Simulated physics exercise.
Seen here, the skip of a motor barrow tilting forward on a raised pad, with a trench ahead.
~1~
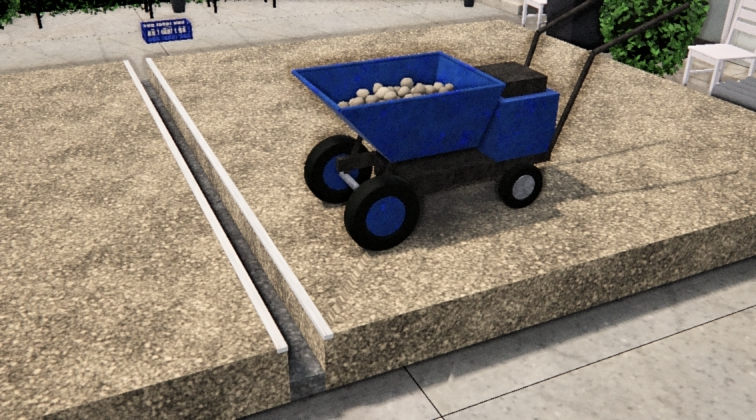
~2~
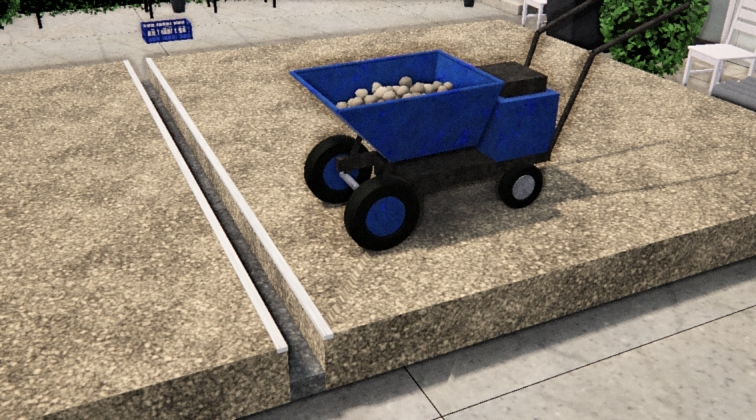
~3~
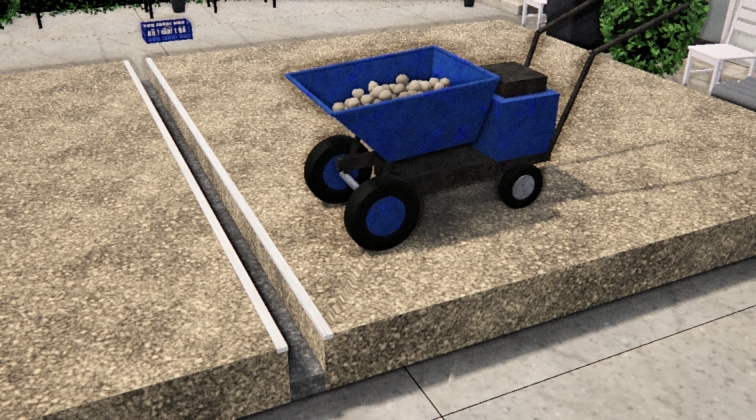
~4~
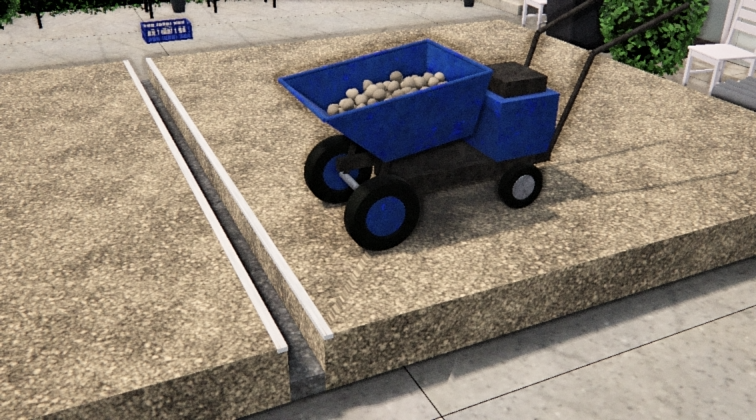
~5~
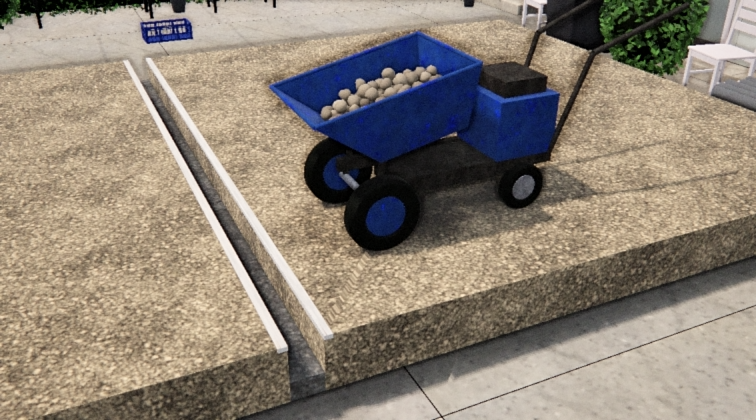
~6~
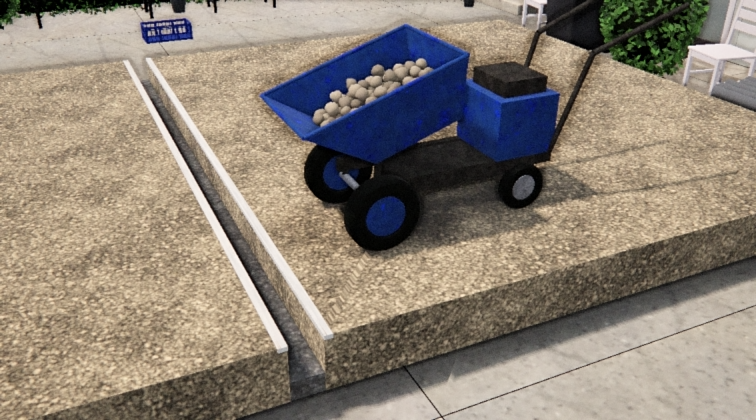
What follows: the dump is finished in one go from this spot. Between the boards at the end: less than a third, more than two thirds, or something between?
Between the edges lies less than a third of the load.
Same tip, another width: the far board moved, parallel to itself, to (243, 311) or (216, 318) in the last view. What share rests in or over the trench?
Near 50 % and 90 %.
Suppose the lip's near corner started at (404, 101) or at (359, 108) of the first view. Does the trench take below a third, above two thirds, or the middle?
At the first place the middle third, at the second the middle third.
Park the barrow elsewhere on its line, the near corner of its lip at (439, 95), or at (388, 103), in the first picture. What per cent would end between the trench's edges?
Near 30 % and 60 %.
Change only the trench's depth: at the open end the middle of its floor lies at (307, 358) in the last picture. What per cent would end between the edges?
Some 20 per cent.
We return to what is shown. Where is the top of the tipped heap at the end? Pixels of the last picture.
Around (196, 234).
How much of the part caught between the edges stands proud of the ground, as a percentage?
Roughly 5 in a hundred.
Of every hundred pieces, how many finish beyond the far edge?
Close to 80 per cent.
Soon after the last picture, skip tipped steeply; all in the skip.
A little later, skip tipped right over; nearly all in the skip; a stray few in or heaped over the trench; a small part beyond it.
Later still, skip tipped right over; a small part in the skip; a small part in or heaped over the trench; most beyond it.
By the end, skip tipped right over; a stray few in the skip; about a quarter in or heaped over the trench; most beyond it.
